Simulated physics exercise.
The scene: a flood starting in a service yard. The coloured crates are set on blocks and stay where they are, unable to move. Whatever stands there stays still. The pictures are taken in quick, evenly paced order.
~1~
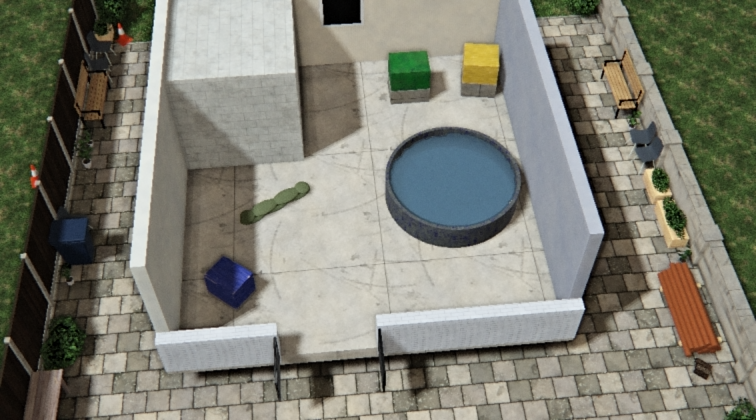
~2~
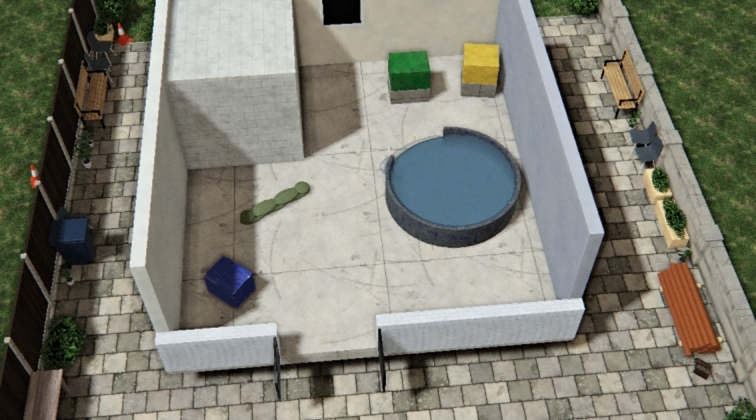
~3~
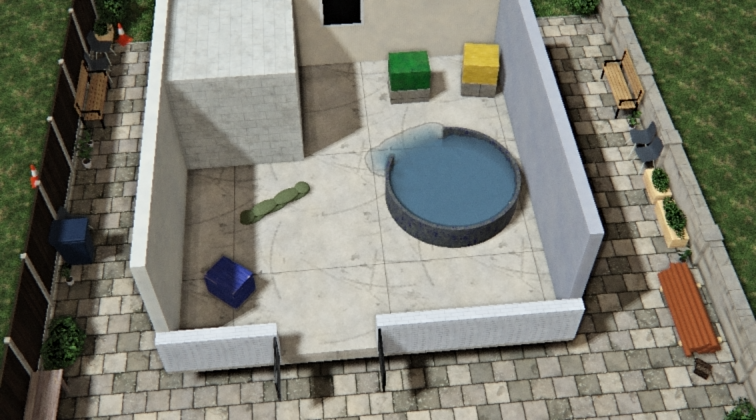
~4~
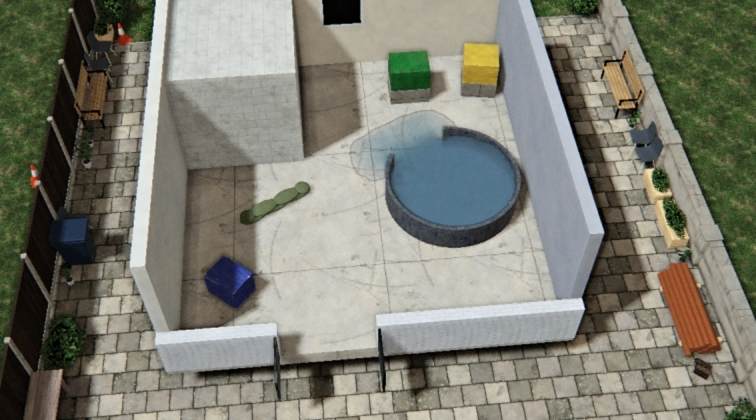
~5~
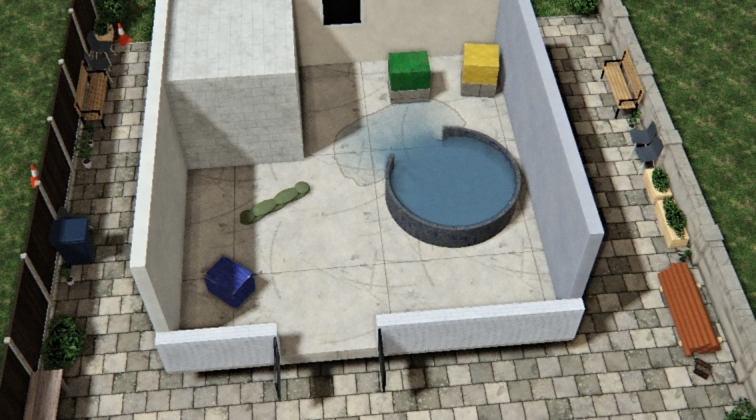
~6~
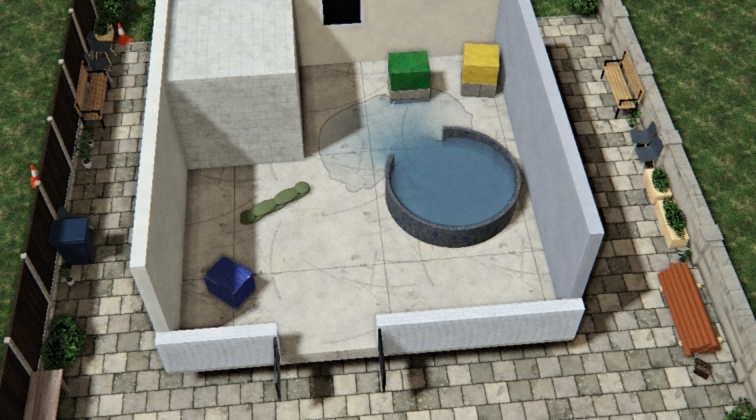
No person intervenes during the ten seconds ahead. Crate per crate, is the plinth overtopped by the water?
Green crate - not overtopped, blue crate - not overtopped, yellow crate - not overtopped.
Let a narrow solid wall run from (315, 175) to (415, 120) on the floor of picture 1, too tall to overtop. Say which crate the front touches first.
Looks like the green crate.
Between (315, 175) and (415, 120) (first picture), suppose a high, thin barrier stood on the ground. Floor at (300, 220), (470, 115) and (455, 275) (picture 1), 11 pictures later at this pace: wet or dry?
Outcome by spot, in order - watered, watered, unwatered.
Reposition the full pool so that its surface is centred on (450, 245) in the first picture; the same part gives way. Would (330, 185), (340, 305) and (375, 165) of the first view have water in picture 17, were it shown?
In that order: Awash, no water, under water.
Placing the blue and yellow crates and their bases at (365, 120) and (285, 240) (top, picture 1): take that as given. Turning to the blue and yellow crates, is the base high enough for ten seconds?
First blue: It is dampened; then yellow: It keeps clear.
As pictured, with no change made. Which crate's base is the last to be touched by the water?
The blue-painted one.
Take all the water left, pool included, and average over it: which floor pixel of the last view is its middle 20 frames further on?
Centre point: Around (407, 146).
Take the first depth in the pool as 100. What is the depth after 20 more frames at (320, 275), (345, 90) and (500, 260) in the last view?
I'd say around 0 per cent, then 45 per cent, then 0 per cent.
A moment on, water covers 20 % of the floor; the green crate water round its plinth, the blue crate not reached, the yellow crate water round its plinth.
Next, water covers 25 % of the floor; the green crate water round its plinth, the blue crate not reached, the yellow crate water round its plinth.
Then, water covers 35 % of the floor; the green crate water round its plinth, the blue crate not reached, the yellow crate water round its plinth.
Later, water covers 60 % of the floor; the green crate water round its plinth, the blue crate not reached, the yellow crate water round its plinth.
In the end, water covers 90 % of the floor; the green crate stayed above the water, the blue crate stayed above the water, the yellow crate stayed above the water.
